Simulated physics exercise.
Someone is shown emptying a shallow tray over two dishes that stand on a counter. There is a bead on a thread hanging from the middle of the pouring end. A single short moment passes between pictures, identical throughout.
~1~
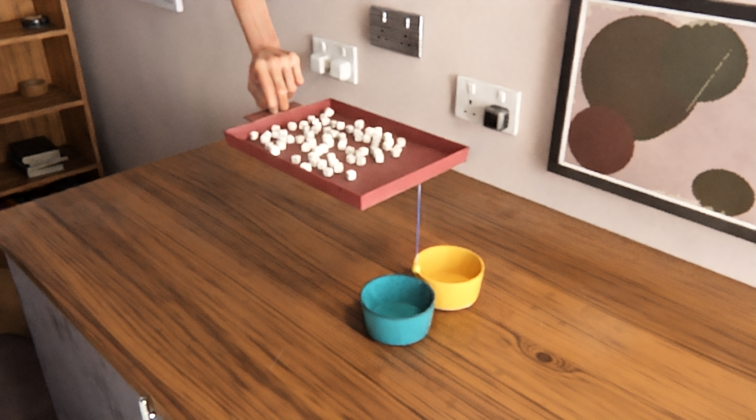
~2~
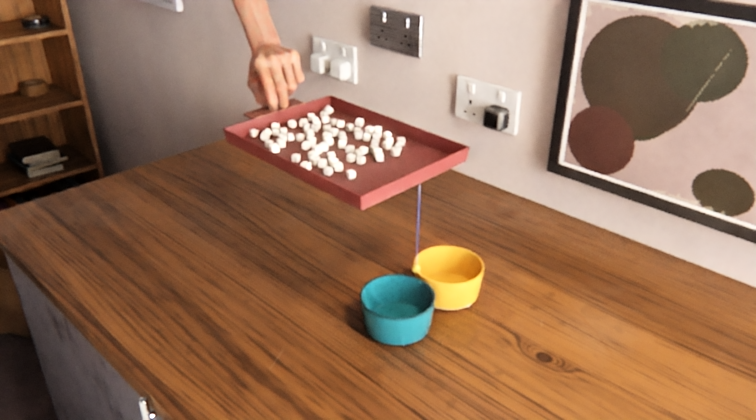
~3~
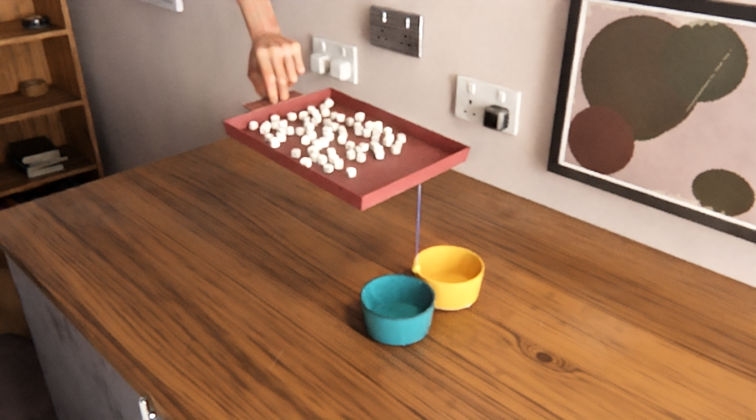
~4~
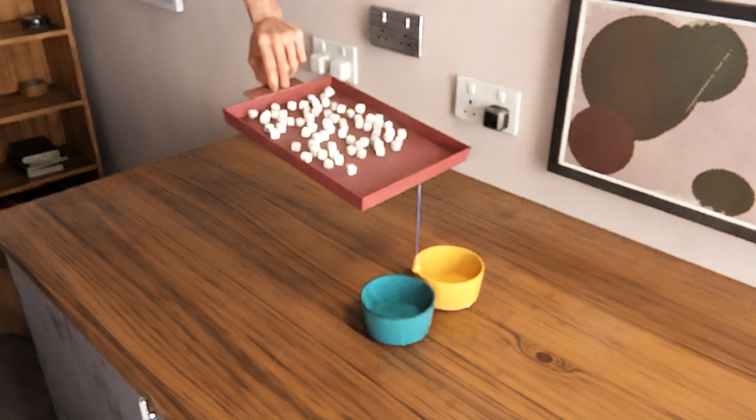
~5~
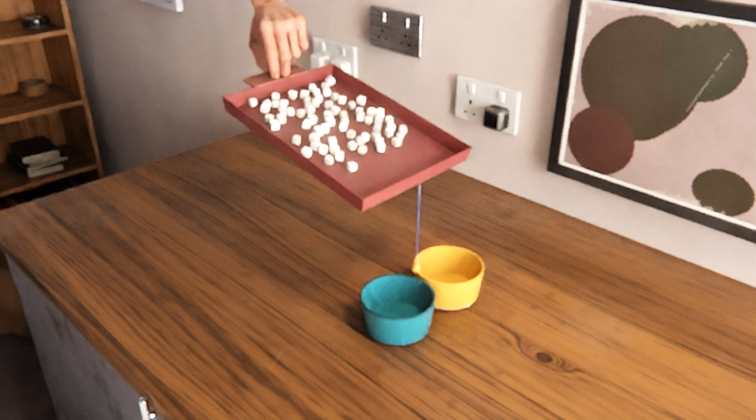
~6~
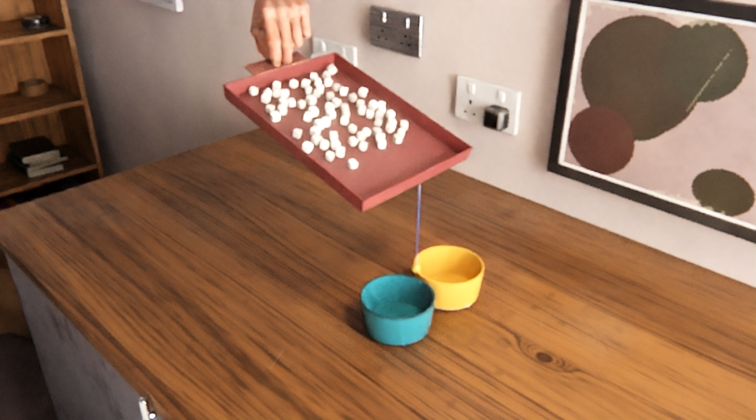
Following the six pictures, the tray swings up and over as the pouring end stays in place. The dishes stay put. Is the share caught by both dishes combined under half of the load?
Yes, it is below half.
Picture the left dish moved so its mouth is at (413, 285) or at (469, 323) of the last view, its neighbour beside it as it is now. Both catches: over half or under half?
Taking the tries in order: A minor share, followed by a minor share.
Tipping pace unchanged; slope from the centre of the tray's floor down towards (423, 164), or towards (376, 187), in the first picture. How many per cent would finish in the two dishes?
60 % and 30 %.
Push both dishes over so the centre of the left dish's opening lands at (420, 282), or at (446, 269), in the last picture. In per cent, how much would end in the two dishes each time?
Roughly 10 per cent, then roughly 10 per cent.
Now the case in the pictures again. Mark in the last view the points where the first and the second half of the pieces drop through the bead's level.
(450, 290) first, (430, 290) later.
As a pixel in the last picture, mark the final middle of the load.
Roughly at (459, 341), give or take.
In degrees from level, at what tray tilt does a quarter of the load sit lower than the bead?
About 115°.
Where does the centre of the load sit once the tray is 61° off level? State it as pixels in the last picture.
The load's middle is around (407, 170).
Just after the last frame, tray tipped steeply; almost all on the tray; just a few in the air.
A moment on, tray tipped right over; almost all on the tray; about a tenth outside both; just a few in the air.
Further on, tray tipped past a quarter turn; about a tenth in the left dish; just a few in the right dish; the larger part outside both.
When it is over, tray tipped past a quarter turn; about a tenth in the left dish; just a few in the right dish; the larger part outside both.
